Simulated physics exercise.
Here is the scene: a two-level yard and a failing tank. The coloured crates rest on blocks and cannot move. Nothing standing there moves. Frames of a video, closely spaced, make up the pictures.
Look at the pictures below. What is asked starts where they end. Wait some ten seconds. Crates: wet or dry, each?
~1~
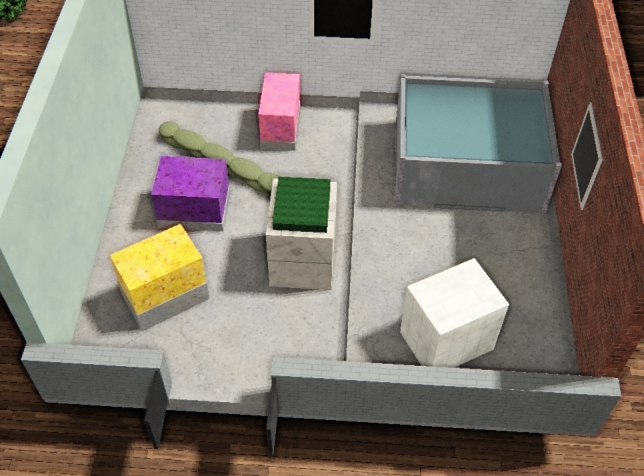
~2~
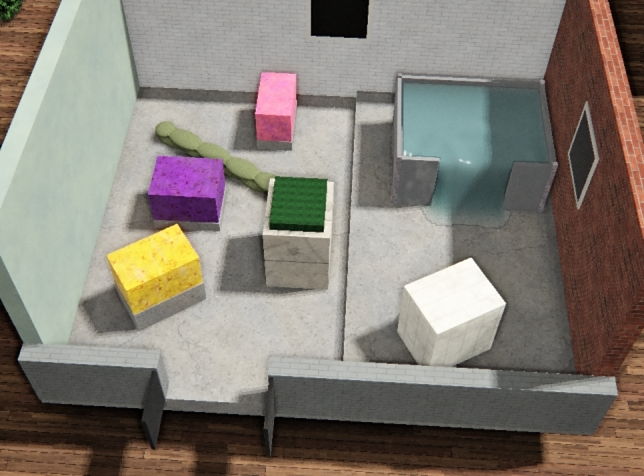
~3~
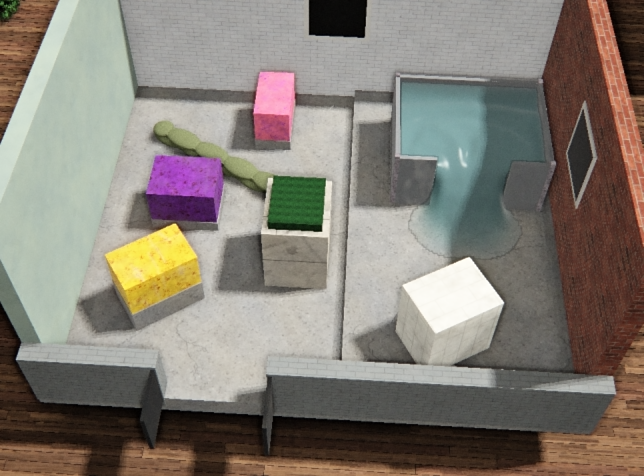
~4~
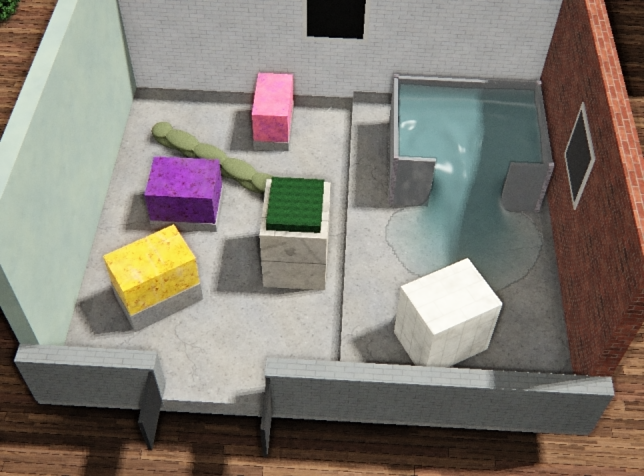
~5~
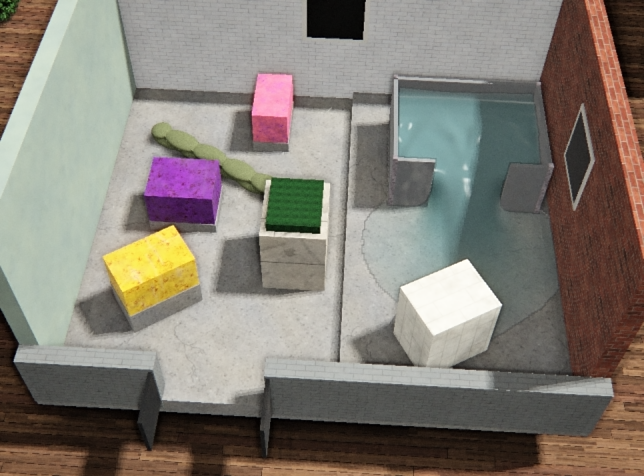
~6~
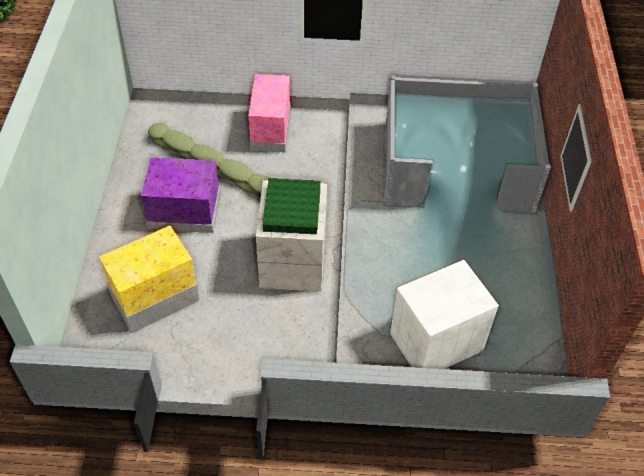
In order: The yellow crate is missed by the water; the purple crate is missed by the water; the pink crate is missed by the water.
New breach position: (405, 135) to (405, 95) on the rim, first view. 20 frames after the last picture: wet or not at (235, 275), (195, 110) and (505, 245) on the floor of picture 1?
Soaked / soaked / unwetted.
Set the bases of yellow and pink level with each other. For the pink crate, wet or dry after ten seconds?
The pink one stays out of it.
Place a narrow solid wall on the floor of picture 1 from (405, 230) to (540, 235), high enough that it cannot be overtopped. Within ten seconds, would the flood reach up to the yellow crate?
As for the yellow crate, it comes through dry.
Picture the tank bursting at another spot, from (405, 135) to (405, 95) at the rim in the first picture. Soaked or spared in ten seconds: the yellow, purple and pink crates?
My reading: The yellow crate remains dry, the purple crate is wetted, the pink crate is topped.
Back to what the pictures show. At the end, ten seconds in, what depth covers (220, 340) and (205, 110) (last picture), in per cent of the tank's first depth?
In order: Roughly 10 % and 4 %.
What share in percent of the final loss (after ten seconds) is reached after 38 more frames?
Roughly 55 percent.
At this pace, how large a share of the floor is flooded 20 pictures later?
Roughly 50 percent, I'd say.
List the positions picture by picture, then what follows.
In the first frame, still water in the tank at (476, 123).
In the second frame, the front is at (429, 214), out from the gap at (470, 189).
In the third frame, water pours out at (468, 190) and has run to (432, 247).
In the fourth frame, water pours out at (466, 192) and has run to a hidden place.
In the fifth frame, water pours out at (466, 193) and has run to a hidden place.
In the sixth frame, the front is at a hidden place, out from the gap at (463, 194).
A moment on, water covers 30 % of the floor; the yellow crate not reached, the purple crate not reached, the pink crate not reached.
Next, water covers 40 % of the floor; the yellow crate water round its plinth, the purple crate not reached, the pink crate not reached.
Then, water covers 50 % of the floor; the yellow crate water round its plinth, the purple crate water round its plinth, the pink crate not reached.
Later, water covers 75 % of the floor; the yellow crate water round its plinth, the purple crate water round its plinth, the pink crate not reached.
In the end, water covers 90 % of the floor; the yellow crate stayed above the water, the purple crate stayed above the water, the pink crate stayed above the water.
